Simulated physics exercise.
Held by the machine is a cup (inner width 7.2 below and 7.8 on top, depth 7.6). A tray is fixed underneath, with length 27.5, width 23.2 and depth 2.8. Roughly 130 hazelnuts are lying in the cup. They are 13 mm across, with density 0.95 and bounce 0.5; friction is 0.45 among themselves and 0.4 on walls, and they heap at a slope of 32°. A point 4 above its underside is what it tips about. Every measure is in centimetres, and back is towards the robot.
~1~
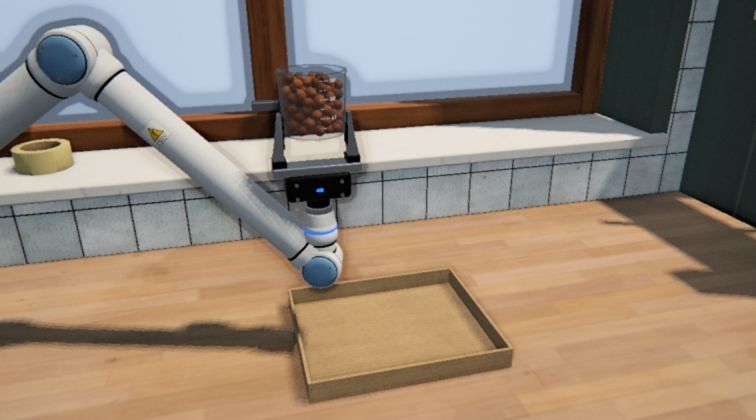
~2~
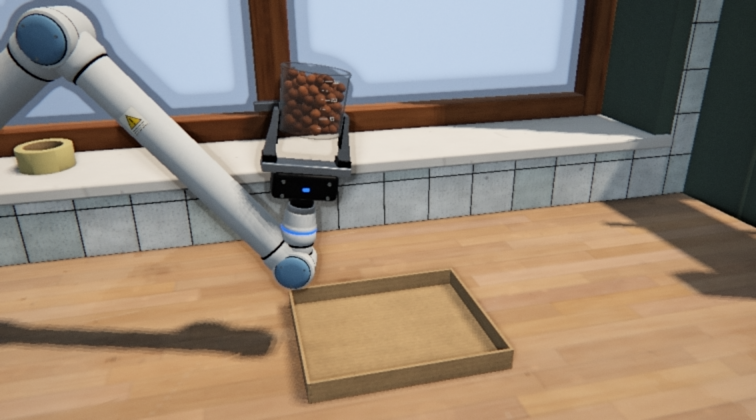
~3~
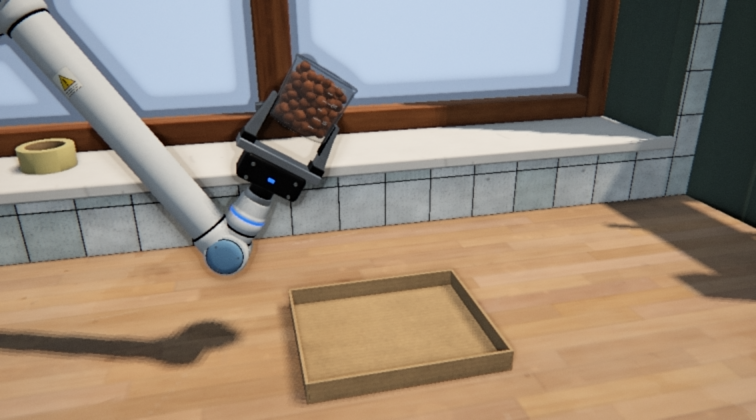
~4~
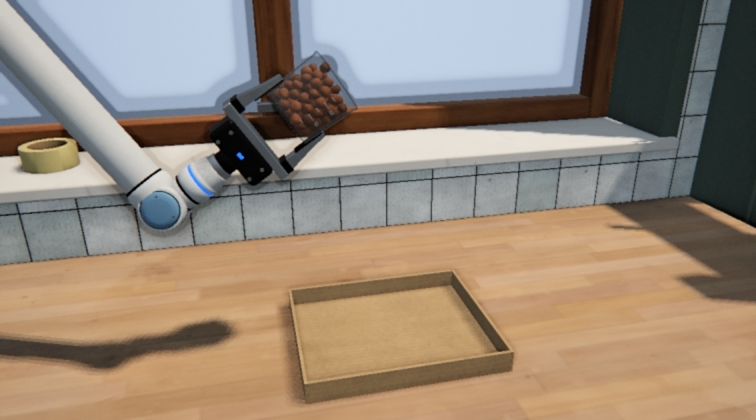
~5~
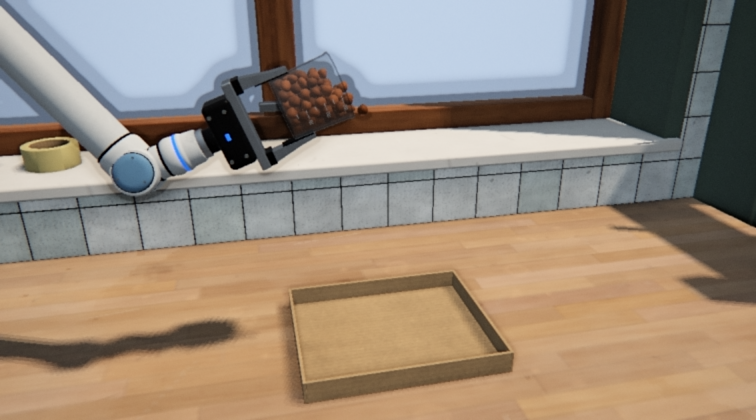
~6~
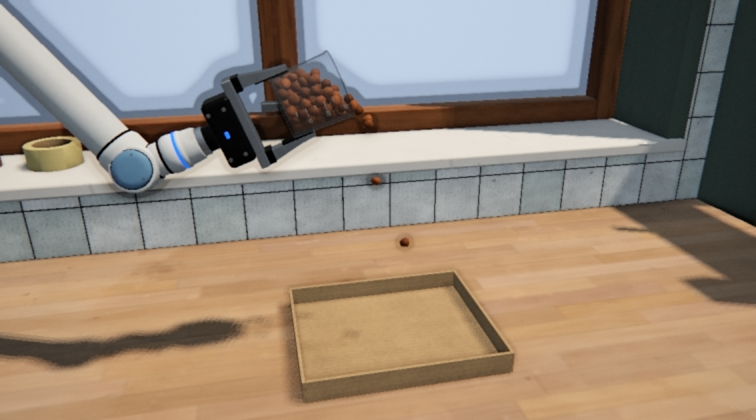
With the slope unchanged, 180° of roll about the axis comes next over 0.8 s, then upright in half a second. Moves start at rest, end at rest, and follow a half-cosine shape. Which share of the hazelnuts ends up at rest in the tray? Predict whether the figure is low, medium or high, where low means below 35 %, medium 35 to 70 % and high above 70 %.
Low.
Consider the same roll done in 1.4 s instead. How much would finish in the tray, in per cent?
In that case around 20 percent.
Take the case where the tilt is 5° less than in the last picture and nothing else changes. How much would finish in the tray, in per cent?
10 per cent or so.
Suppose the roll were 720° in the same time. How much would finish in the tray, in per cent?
In that case some 10 per cent.
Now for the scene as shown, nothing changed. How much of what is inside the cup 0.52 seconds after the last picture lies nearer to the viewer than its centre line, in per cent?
Looks like around 45 per cent is in the front half.
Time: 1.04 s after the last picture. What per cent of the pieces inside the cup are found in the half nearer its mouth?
About 40 percent.
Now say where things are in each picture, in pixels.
In the first picture, cup middle at (313, 103), upright; upper third of the load around (312, 88), from x 285 to 340, top at y 80; 127 in the cup.
In the second picture, cup middle at (313, 102), tipped 9°; upper third of the load around (311, 86), from x 285 to 340, top at y 75.
In the third picture, cup middle at (312, 101), tipped 32°; upper third of the load around (309, 86), from x 280 to 340, top at y 65.
In the fourth picture, cup middle at (311, 100), tipped 57°; upper third of the load around (312, 85), from x 280 to 340, top at y 70.
In the fifth picture, cup middle at (310, 98), tipped 70°; upper third of the load around (308, 87), from x 280 to 360, top at y 75.
In the sixth picture, cup middle at (310, 97), tipped 70°; upper third of the load around (303, 86), from x 280 to 405, top at y 75; 122 in the cup, 5 in flight or on a rim.
Then, 0.52 s after the last picture, tipped 70°, highest piece 39 above the table; 115 in the cup, 8 in the tray, 4 in flight or on a rim.
Then, 1.04 s after the last picture, tipped 37°, highest piece 38 above the table; 104 in the cup, 17 in the tray, 6 in flight or on a rim.
Then, 1.50 s after the last picture, upright, highest piece 40 above the table; 103 in the cup, 23 in the tray, 1 in flight or on a rim.
Then, 2.20 s after the last picture, upright, highest piece 40 above the table; 103 in the cup, 24 in the tray.
Final count, 103 in the cup, 24 in the tray. That is 19 % in the tray.
